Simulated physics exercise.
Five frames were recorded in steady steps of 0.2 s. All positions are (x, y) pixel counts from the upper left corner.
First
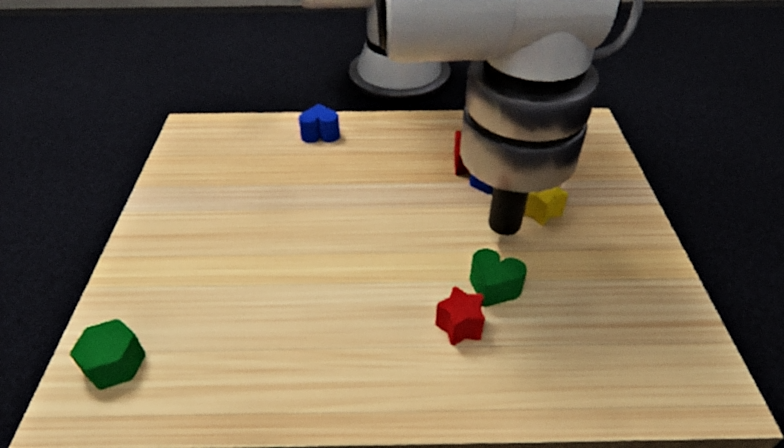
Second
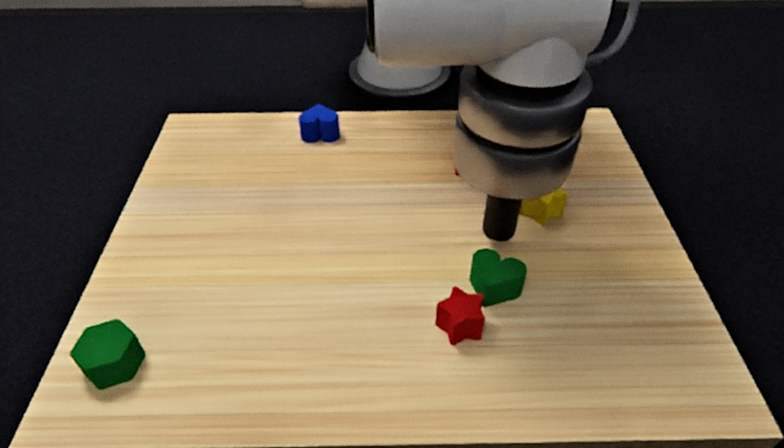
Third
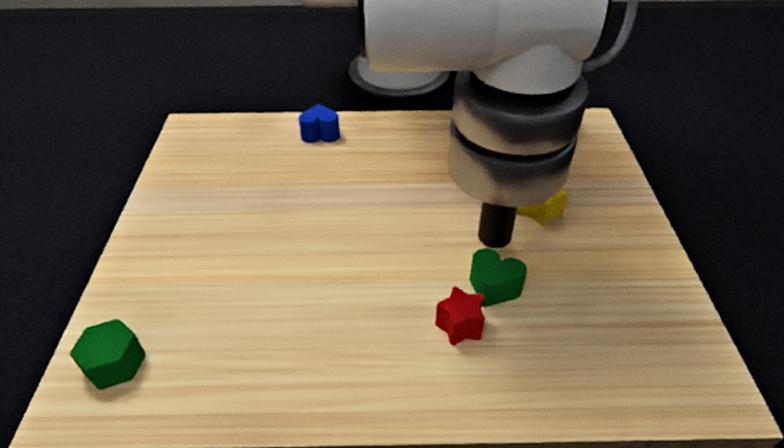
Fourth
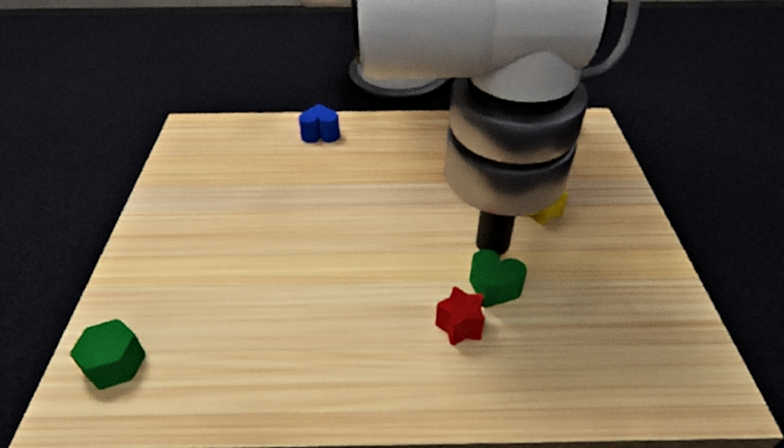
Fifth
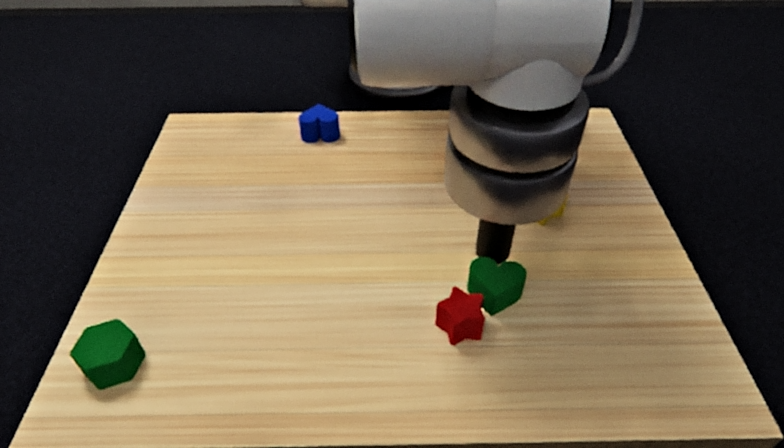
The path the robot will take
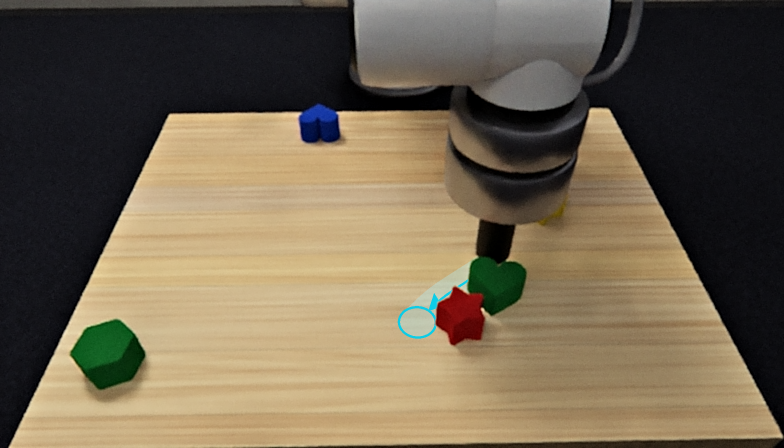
A robot arm with a dark peg moves slightly left and toward the viewer over a wooden board, then nudges the green heart a little nearer the viewer, while the red star-shaped block beside it stays still.
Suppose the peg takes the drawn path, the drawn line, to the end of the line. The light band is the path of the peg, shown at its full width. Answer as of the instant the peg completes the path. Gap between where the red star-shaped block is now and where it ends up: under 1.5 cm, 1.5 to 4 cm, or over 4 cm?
Net shift: Below 1.5 cm.
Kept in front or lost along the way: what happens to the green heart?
The peg loses it on the way.
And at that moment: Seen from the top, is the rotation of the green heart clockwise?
No, that is not how it ends up.
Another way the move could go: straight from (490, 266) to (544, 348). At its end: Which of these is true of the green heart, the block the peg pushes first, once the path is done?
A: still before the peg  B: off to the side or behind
I'll go with B - off to the side or behind.
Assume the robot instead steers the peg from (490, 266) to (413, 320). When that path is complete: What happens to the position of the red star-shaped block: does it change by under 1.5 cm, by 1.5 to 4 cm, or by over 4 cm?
The under 1.5 cm band.
Drawn move, from (490, 266) via (453, 291), ending at (417, 322).
On the path given first. Halfway along, peg (454, 278); red star-shaped block (461, 312), turned 15° clockwise; green heart (491, 286), turned 55° anticlockwise.
At the end, peg (418, 310); red star-shaped block (461, 313); green heart (491, 286), turned 55° anticlockwise.
